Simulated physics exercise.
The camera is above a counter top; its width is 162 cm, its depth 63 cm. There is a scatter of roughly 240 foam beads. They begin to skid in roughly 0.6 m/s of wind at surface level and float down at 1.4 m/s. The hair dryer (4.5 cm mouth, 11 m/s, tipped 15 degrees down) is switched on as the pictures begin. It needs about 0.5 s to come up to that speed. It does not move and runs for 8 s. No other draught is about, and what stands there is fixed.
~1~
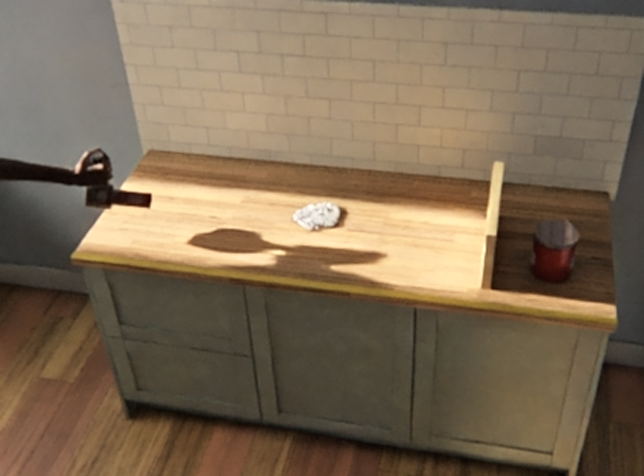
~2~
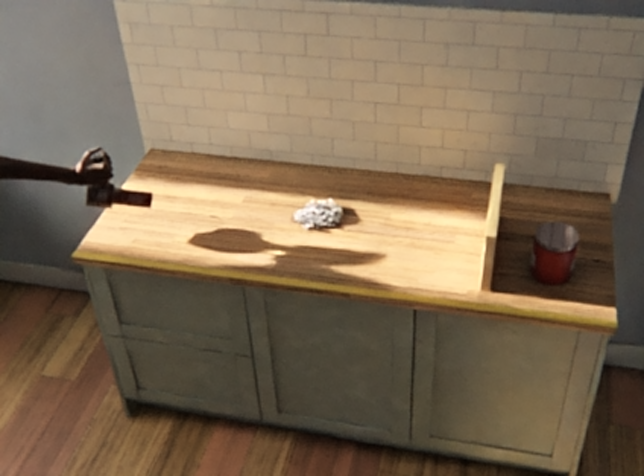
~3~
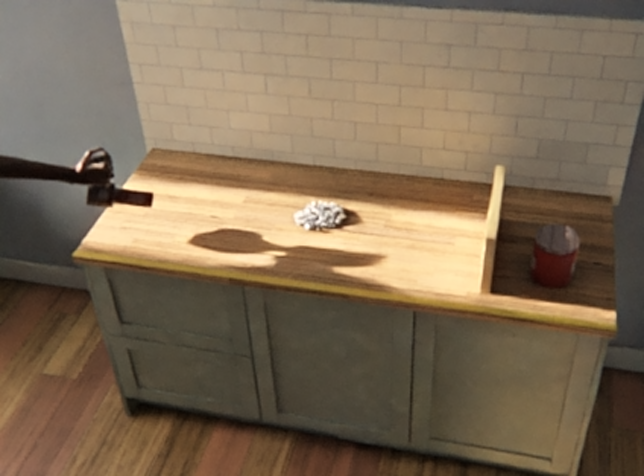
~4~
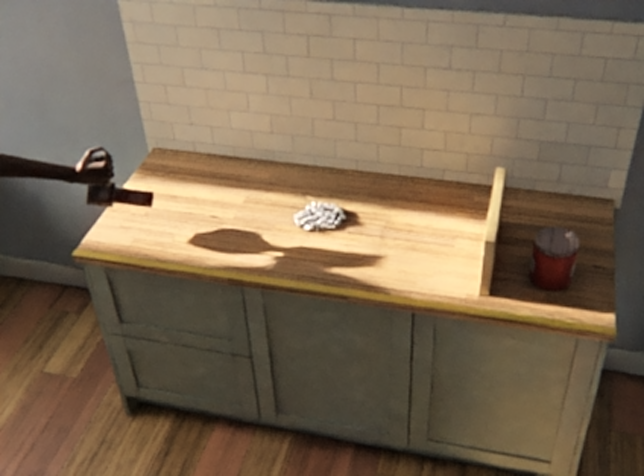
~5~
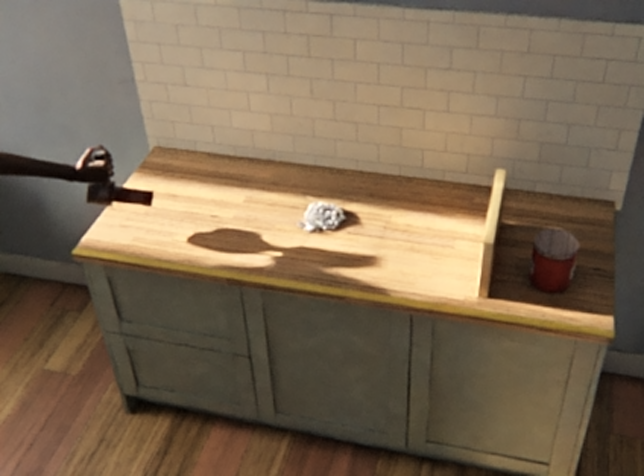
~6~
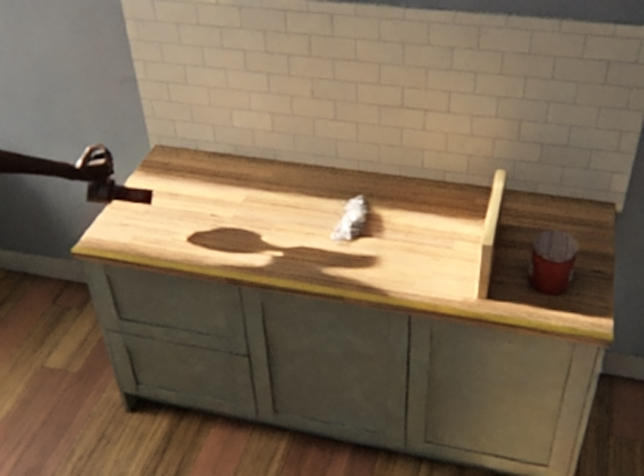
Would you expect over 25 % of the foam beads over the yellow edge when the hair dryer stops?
More than a quarter over the yellow edge: Yes.
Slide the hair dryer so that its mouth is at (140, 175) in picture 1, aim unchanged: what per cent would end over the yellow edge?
In that case some 40 per cent.
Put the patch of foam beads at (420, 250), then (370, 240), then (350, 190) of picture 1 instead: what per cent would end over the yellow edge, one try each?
In that order: 100 %, 80 %, 0 %.
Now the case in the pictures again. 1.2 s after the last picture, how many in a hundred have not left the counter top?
Near 40 %.
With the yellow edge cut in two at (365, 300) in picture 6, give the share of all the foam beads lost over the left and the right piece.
Some 0 % left, 50 % right.
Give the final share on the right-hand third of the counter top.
Near 10 %.
Then, 1.2 s after the last picture, 24 % are over the yellow edge; the middle of those still in play is near (478, 251); 49 % have settled or left.
Then, 2.1 s after the last picture, 40 % are over the yellow edge; the middle of those still in play is near (484, 226); 77 % have settled or left.
Then, 4.0 s after the last picture, 47 % are over the yellow edge; the middle of those still in play is near (561, 238); 88 % have settled or left.
Then, 7.6 s after the last picture, at the end, 50 % are over the yellow edge.
